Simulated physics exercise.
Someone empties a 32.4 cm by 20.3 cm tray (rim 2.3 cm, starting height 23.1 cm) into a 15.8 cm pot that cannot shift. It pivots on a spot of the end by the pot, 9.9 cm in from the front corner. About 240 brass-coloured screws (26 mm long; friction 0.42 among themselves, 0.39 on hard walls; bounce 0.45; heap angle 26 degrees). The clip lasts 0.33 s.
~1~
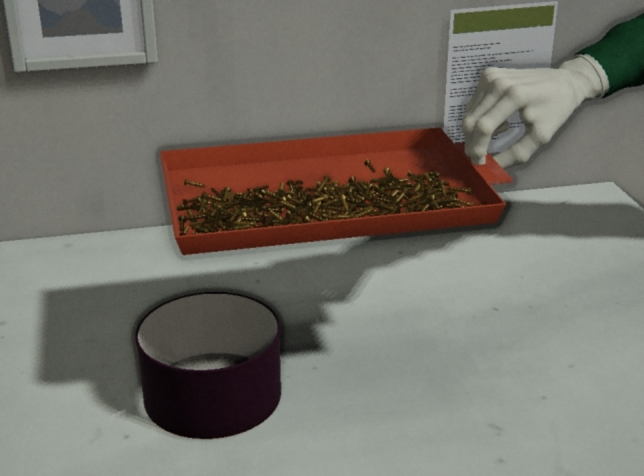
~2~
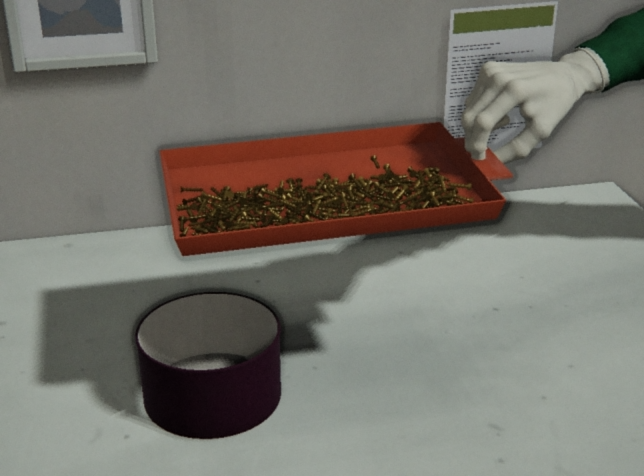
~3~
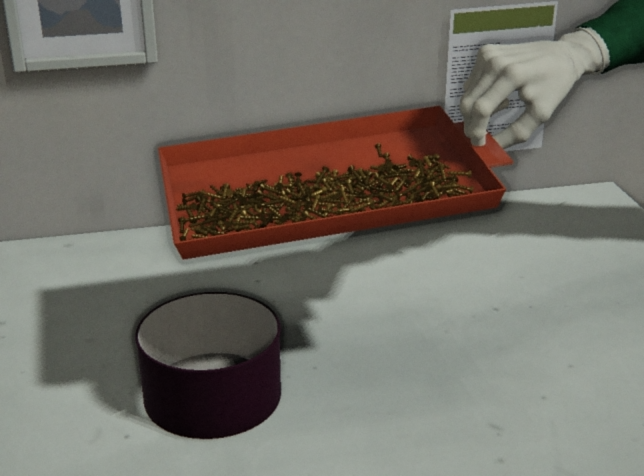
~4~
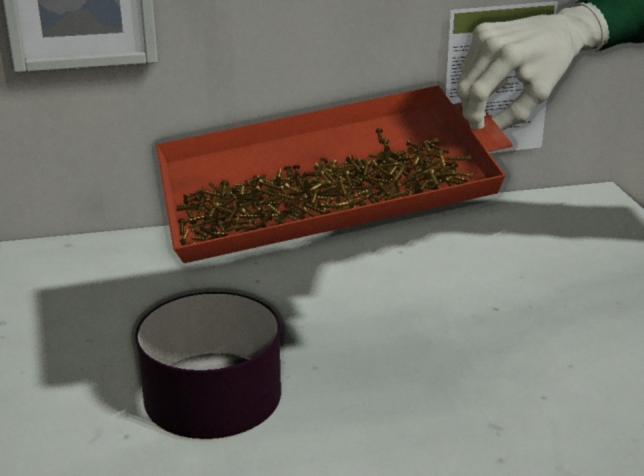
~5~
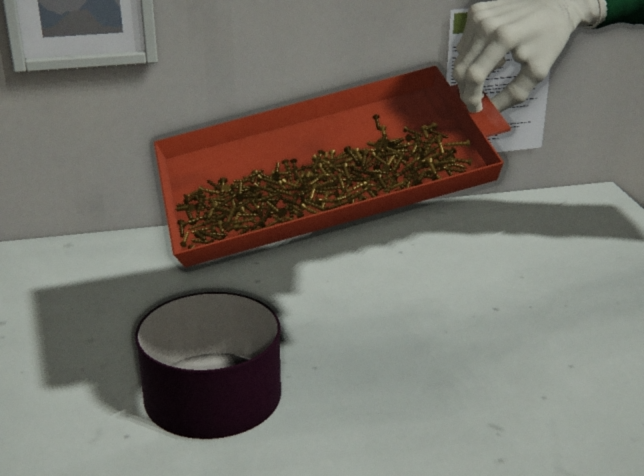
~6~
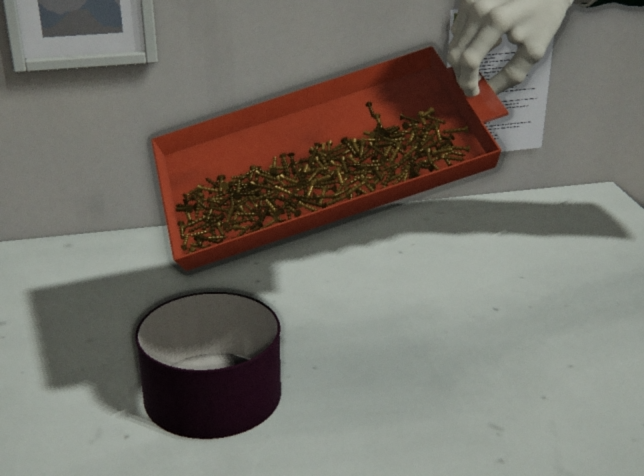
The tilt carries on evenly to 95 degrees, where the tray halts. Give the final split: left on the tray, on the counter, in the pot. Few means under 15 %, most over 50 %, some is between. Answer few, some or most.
Tray few, counter most, pot some.
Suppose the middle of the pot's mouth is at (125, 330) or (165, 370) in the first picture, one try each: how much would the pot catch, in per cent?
About 10 and 100 per cent.
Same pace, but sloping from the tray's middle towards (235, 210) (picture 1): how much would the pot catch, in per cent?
Some 20 per cent.
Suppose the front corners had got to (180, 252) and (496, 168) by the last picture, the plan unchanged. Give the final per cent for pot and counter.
Pot 35, counter 65.
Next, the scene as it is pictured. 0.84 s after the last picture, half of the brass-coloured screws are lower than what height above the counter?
About 14 cm.
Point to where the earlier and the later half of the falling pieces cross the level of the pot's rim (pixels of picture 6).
At about (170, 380), then at (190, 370).
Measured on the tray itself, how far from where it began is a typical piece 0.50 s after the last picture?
Roughly 9 cm.
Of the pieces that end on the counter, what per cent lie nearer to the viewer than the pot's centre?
About 100 per cent.
Then, 0.50 s after the last picture, tilt 55 degrees; the tray holds 100 %, the pot 0 %.
Then, 0.84 s after the last picture, tilt 79 degrees; the tray holds 35 %, the pot 5 %.
Then, 1.27 s after the last picture, tilt 95 degrees; the tray holds 0 %, the pot 25 %.
In the end, tray 0 %, counter 70 %, pot 30 %.
